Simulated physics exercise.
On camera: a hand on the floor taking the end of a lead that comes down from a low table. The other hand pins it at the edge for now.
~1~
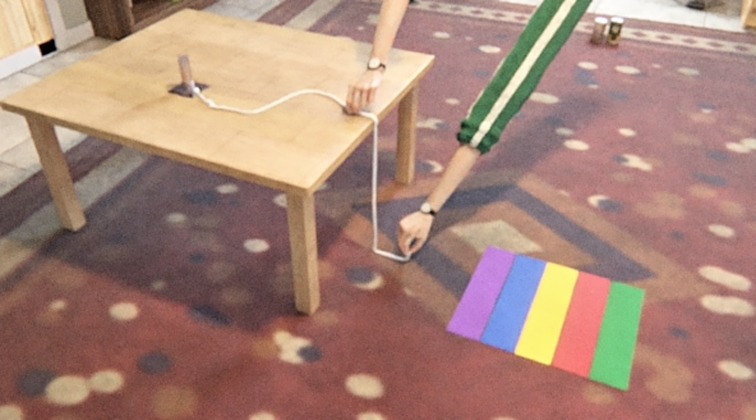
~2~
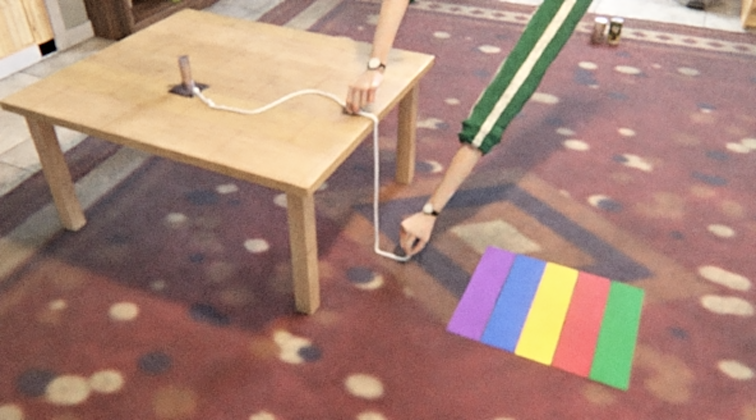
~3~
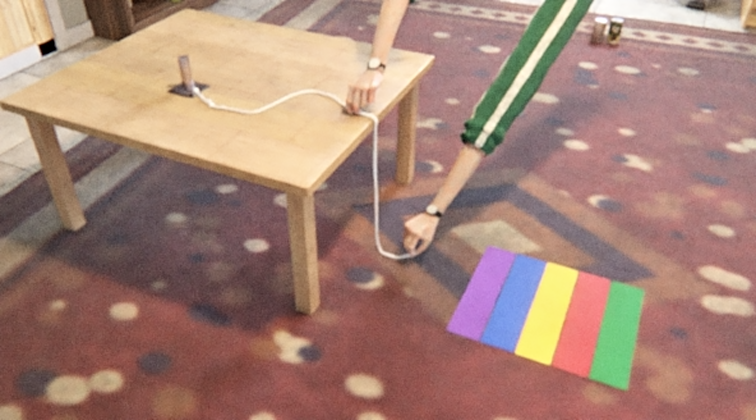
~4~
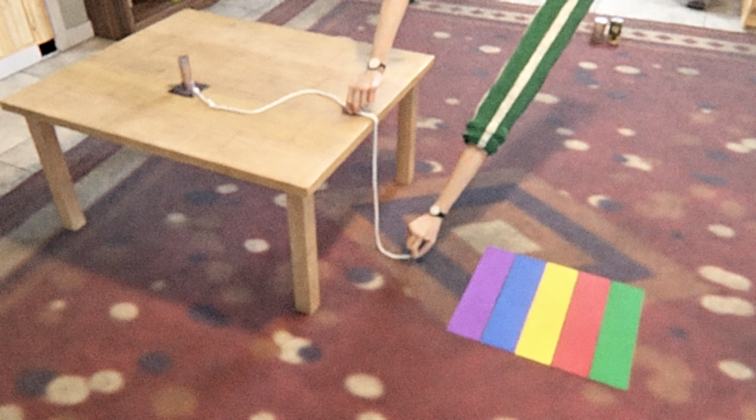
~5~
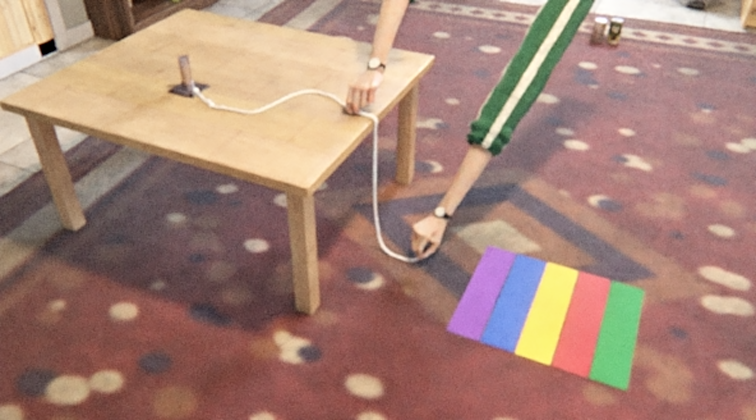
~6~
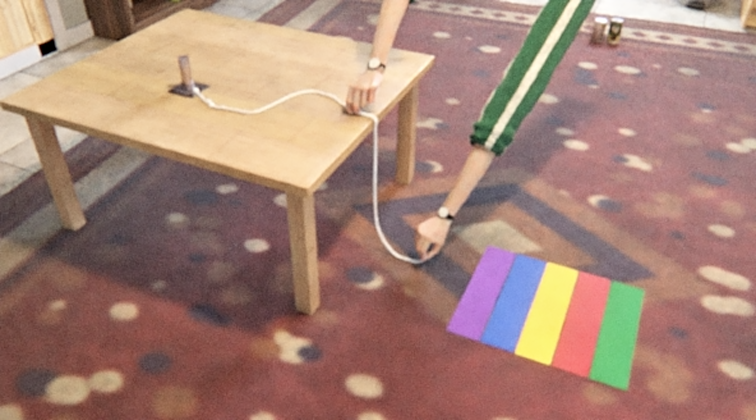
A hand draws the end of a white cord slightly right across the patterned carpet.
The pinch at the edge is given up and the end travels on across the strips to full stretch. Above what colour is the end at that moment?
It gets as far as the red strip.
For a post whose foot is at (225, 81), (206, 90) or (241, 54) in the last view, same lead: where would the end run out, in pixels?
Try by try, around (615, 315), (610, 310) and (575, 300).
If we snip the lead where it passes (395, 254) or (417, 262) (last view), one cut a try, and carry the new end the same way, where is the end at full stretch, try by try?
The places are (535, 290) and (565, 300).
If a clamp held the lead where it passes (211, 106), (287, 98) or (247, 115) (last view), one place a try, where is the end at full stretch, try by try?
About (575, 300), (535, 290) and (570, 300).
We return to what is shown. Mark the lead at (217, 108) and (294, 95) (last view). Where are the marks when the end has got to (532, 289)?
They go to (246, 97) and to (329, 114).
Soon after, end near (532, 289); over blue.
Then, end near (567, 300); over yellow.
At full stretch, end near (587, 306); over red. The red one.
